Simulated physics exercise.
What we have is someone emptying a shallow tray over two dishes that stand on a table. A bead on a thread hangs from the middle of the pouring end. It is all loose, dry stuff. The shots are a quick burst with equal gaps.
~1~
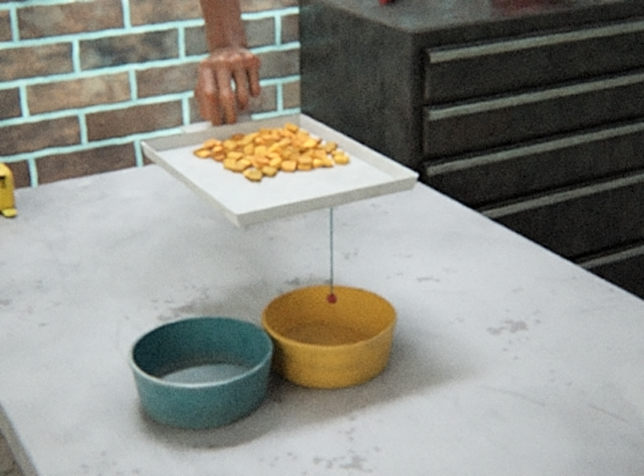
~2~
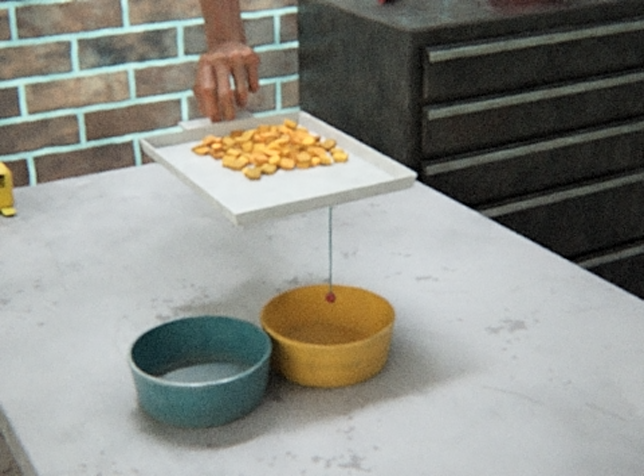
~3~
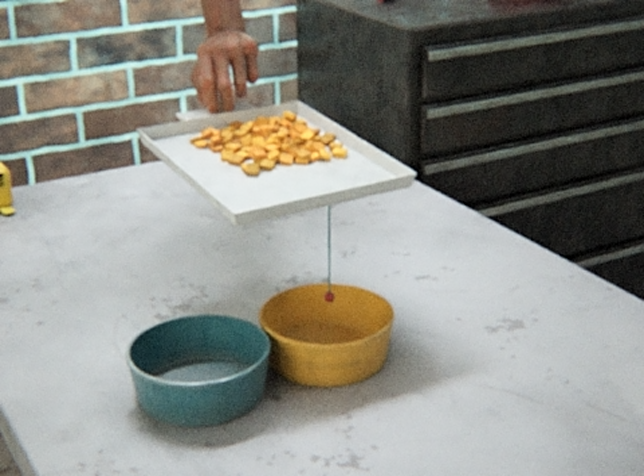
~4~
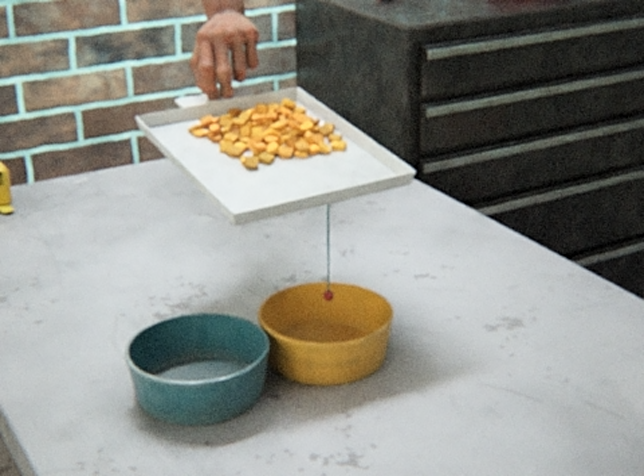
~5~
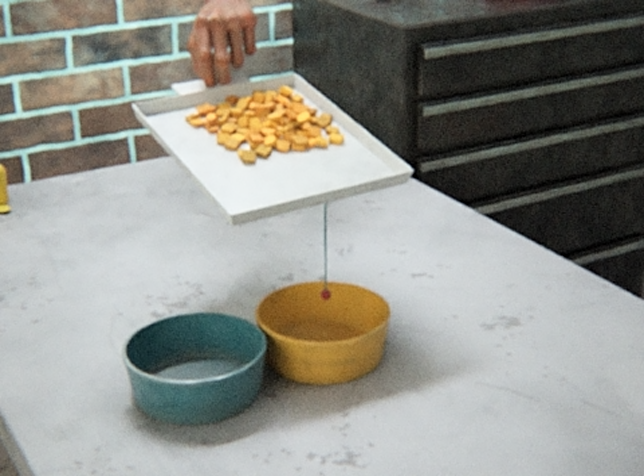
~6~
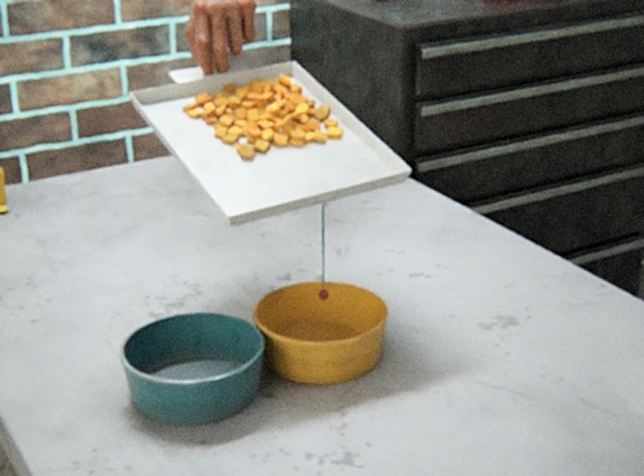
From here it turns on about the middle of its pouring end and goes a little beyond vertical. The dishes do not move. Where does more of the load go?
More goes to the right-hand dish.
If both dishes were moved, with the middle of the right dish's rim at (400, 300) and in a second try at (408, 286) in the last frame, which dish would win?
First the left dish, then the left-hand dish.
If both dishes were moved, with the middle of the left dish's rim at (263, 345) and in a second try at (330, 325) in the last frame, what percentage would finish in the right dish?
First some 40, then 0 per cent.
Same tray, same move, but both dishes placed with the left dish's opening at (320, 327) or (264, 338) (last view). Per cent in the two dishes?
The first gives 80 %, the second 90 %.
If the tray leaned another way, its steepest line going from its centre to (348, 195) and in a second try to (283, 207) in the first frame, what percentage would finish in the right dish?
Near 30 % and 40 %.
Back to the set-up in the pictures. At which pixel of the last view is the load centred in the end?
Near (321, 368).
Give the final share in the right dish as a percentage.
Some 50 per cent.
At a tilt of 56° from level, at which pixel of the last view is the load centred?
At about (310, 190).
Just after the last frame, tray tipped steeply; the larger part on the tray; just a few in the right dish; about a tenth in the air.
A moment on, tray tipped right over; roughly two thirds on the tray; just a few in the left dish; about a tenth in the right dish; about a tenth outside both; just a few in the air.
Further on, tray tipped past a quarter turn; about a tenth in the left dish; roughly half in the right dish; roughly a third outside both.
When it is over, tray tipped past a quarter turn; about a tenth in the left dish; roughly half in the right dish; roughly a third outside both.
